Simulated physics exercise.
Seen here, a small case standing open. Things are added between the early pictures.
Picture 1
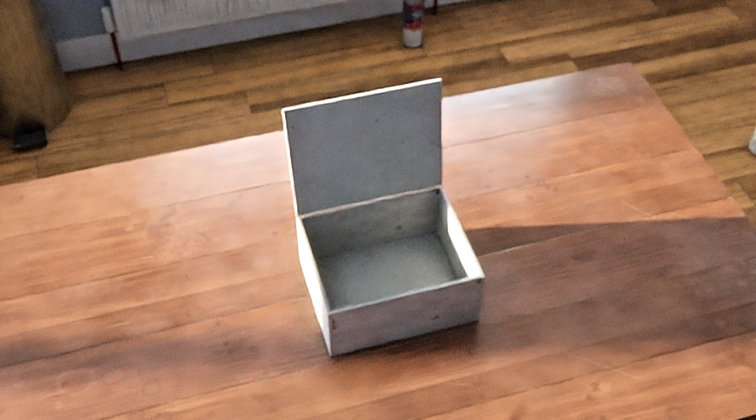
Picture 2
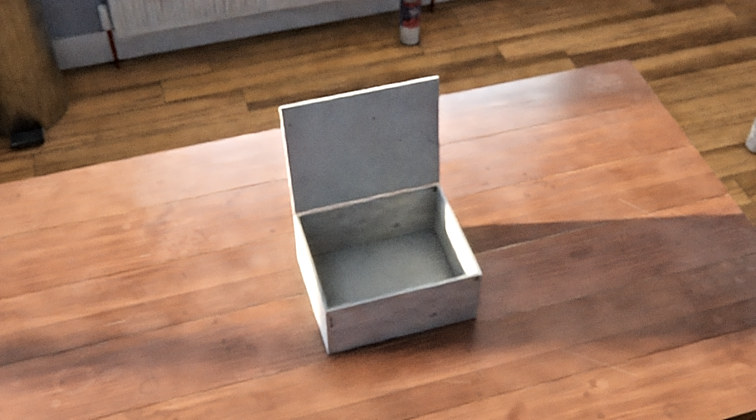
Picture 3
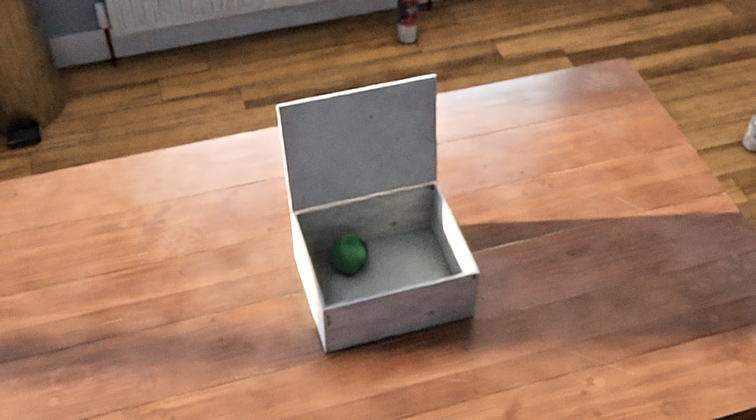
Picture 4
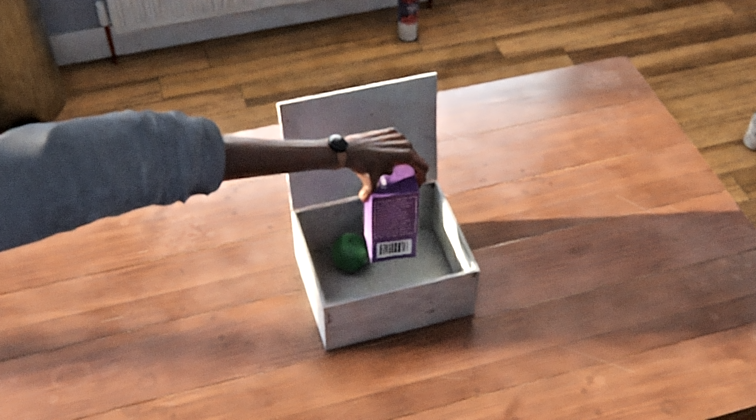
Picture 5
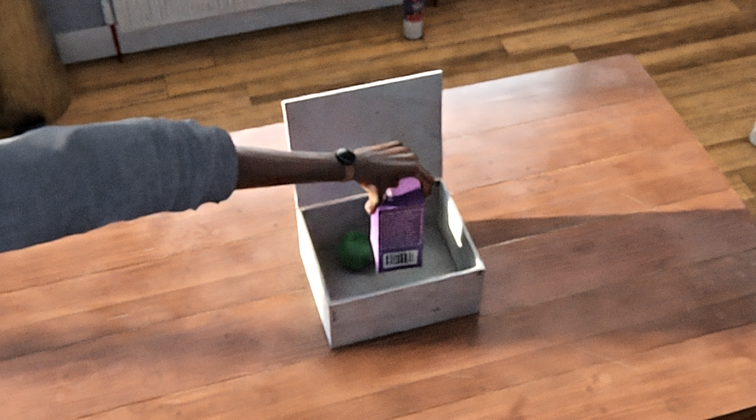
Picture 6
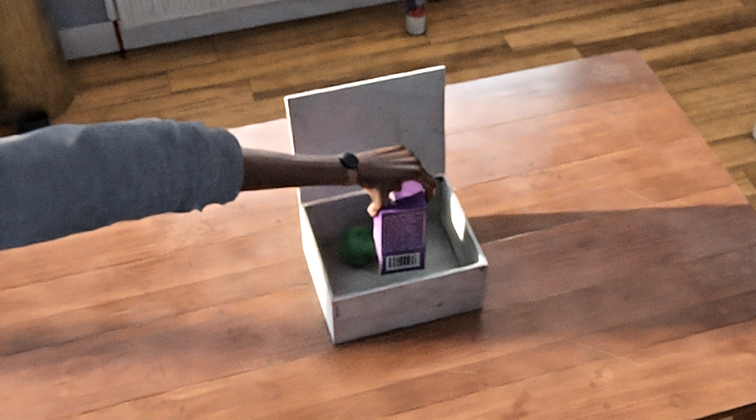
The video shows an open, empty white box on a wooden table, then a green apple inside it. A hand reaching from the left lowers a purple carton into the box beside the apple and keeps hold of it.
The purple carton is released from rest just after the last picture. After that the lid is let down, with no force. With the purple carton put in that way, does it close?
The lid stays ajar.
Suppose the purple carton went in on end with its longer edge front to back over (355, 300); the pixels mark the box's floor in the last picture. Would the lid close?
Then it stays ajar.
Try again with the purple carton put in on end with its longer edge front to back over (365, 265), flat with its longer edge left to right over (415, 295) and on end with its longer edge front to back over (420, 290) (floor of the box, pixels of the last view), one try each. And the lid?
First try: It shuts flat; second try: It sits on the rim; third try: It will not close.
Then, 0.30 s past the last view, purple carton displaced about its own width near (399, 254).
Then, 1.40 s past the last view, lid 79° above the rim; purple carton displaced about its own width near (399, 254).
Then, 1.60 s past the last view, lid 61° above the rim; purple carton displaced about its own width near (399, 254).
Then, 1.80 s past the last view, lid 34° above the rim; purple carton displaced about its own width near (399, 254).
Finally, lid 28° above the rim; moved from the start, purple carton; green apple still in place. Final places as the last picture's camera would see them, purple carton near (399, 253).
